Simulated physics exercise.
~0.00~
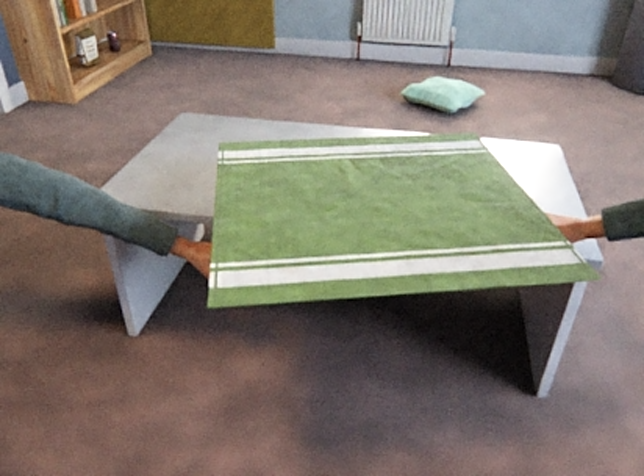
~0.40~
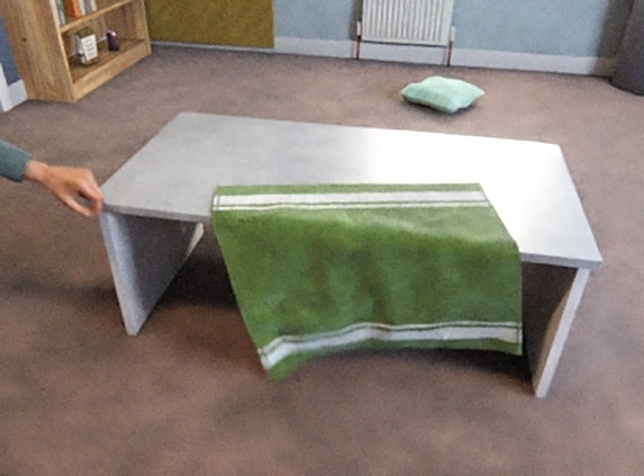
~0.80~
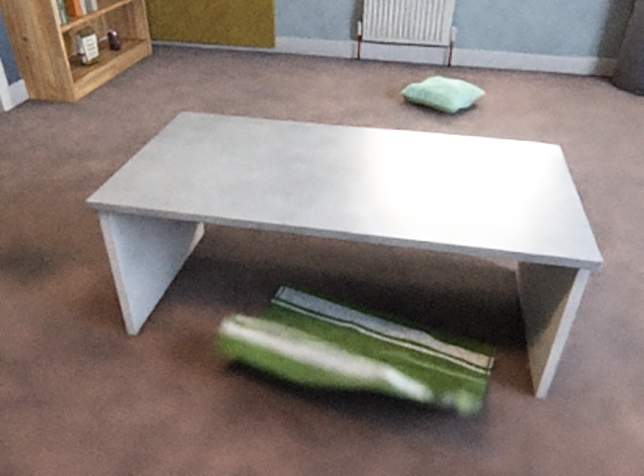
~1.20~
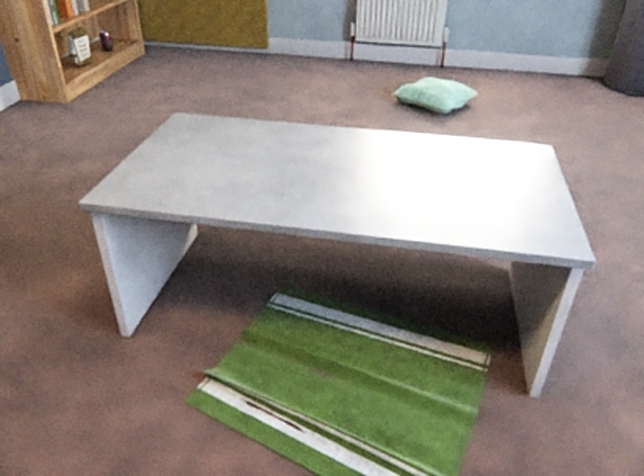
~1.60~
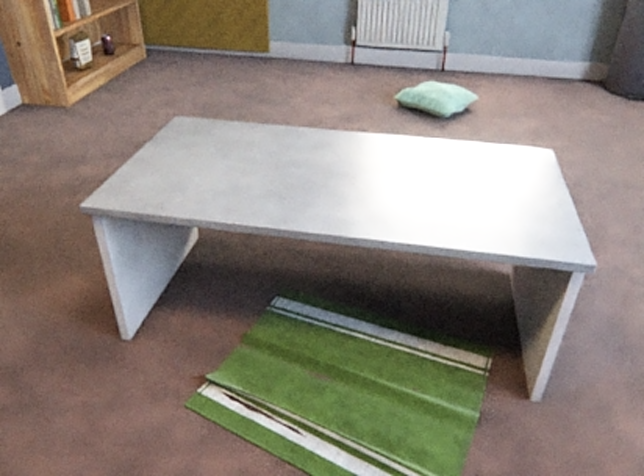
A green hand towel with white stripes near its ends is held out level by two hands, one on each side, over the front edge of a low, pale grey desk in a carpeted room. The hands let go, and the towel drops so that part of it rests on the top while the rest hangs down the front, one hand still near the left corner. The hanging part pulls the rest over the edge, leaving the top bare. The towel tumbles to the carpet, spreads out and lies still there, slightly creased, in front of the desk.
